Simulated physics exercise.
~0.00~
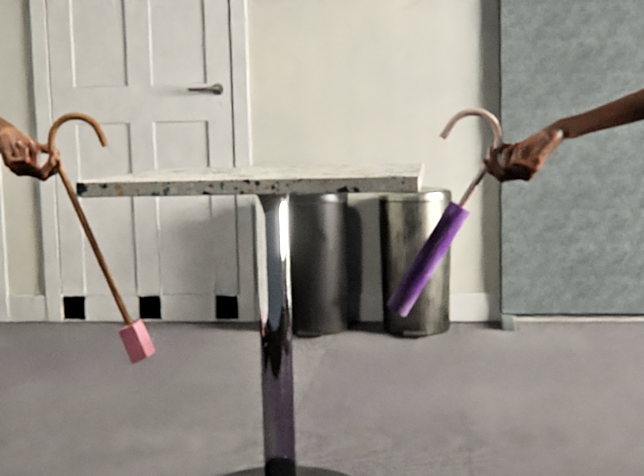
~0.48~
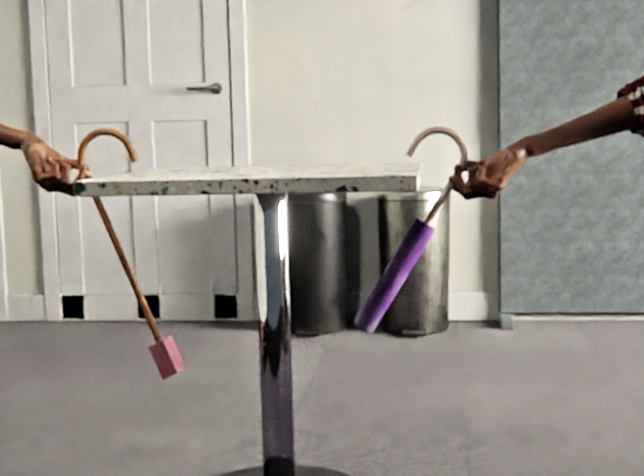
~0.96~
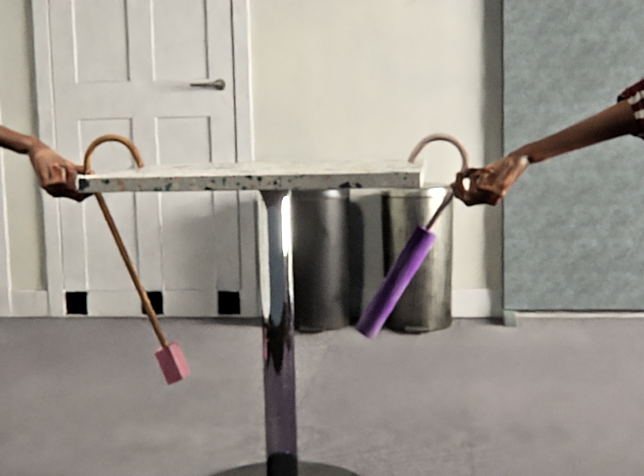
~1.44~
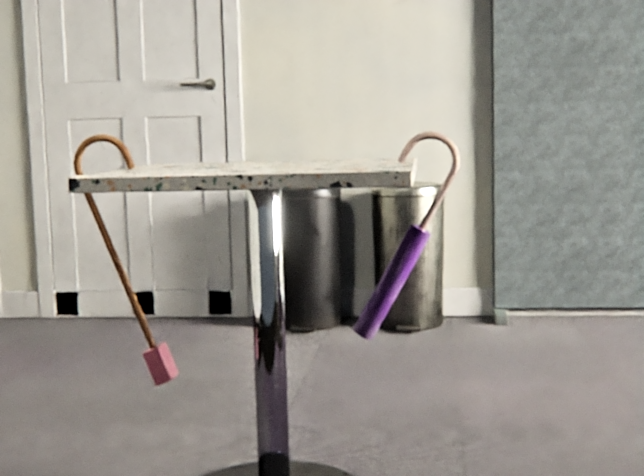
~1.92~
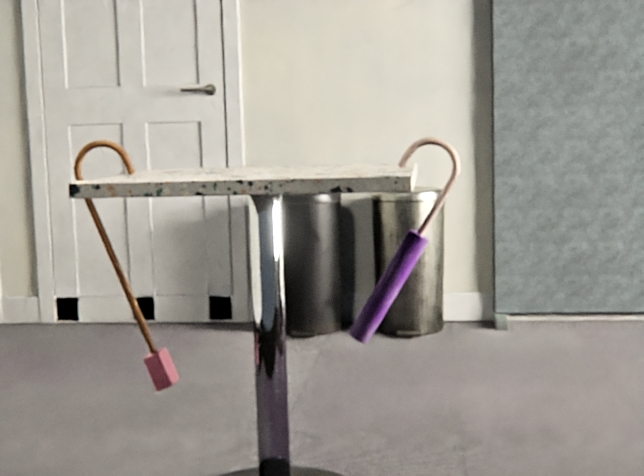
Two hands hook a pink brush and a purple umbrella over a table's opposite ends, then withdraw, leaving both hanging.
